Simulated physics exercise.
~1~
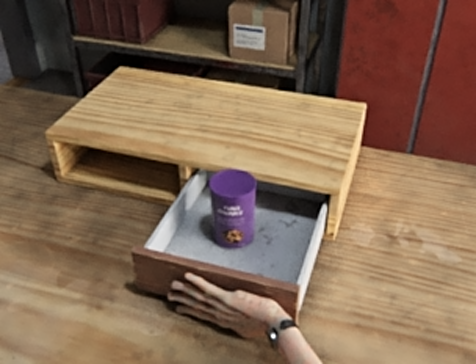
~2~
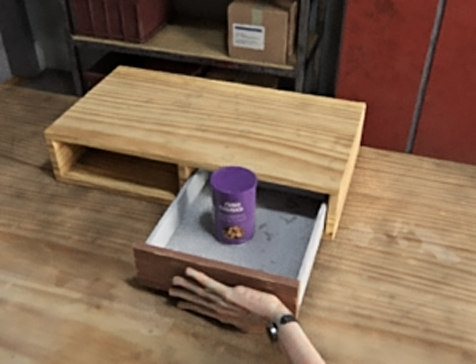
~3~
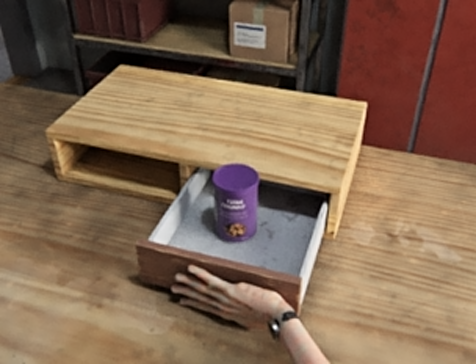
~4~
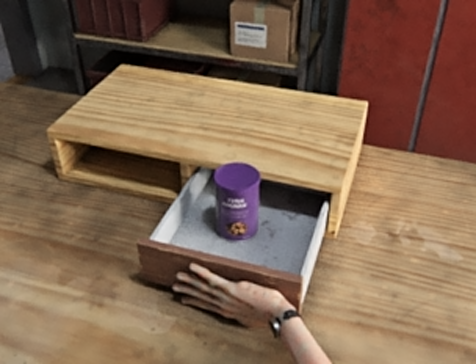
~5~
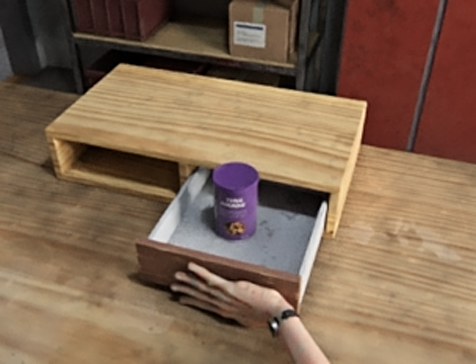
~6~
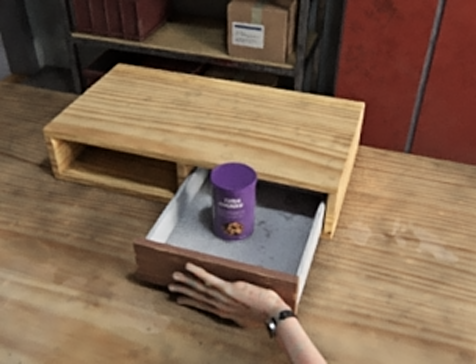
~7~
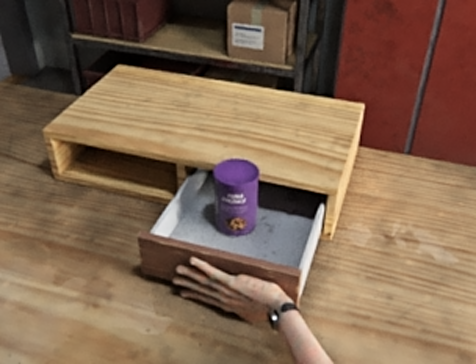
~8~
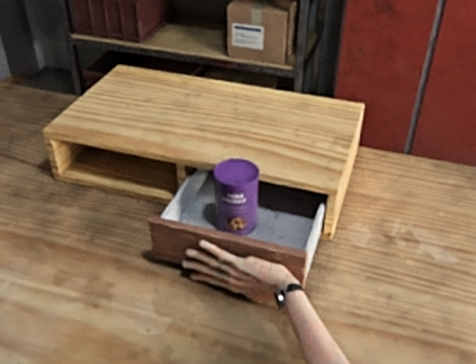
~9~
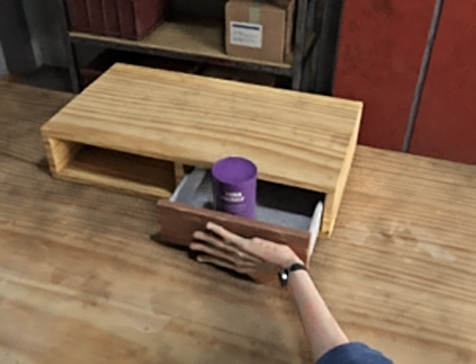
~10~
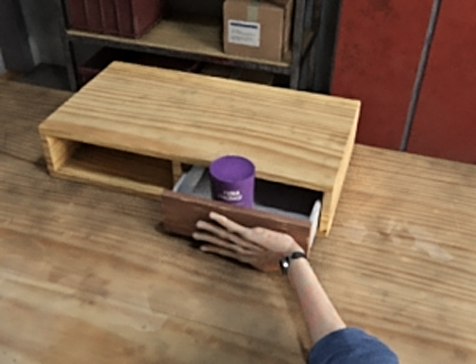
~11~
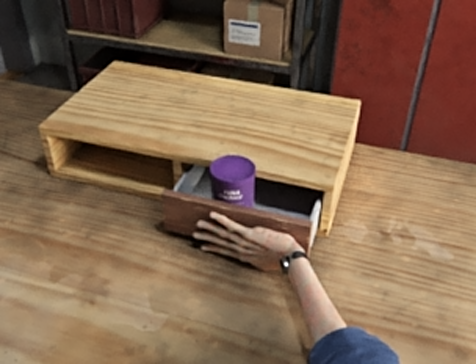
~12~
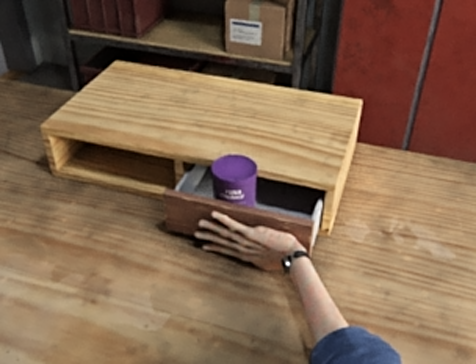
A purple pot stands upright in an open drawer with a reddish-brown front, set into the right side of a low, pale wooden chest. The slightly swaying view looks down on a wooden table, with shelves holding a cardboard box behind and a red panel at the upper right. A hand with a dark wristband rests against the drawer front, barely moving at first. It then pushes the drawer inwards, carrying the pot towards the chest as a blue sleeve appears. The drawer stops partway, still open, with the pot upright near the chest's top edge and the hand against the front.
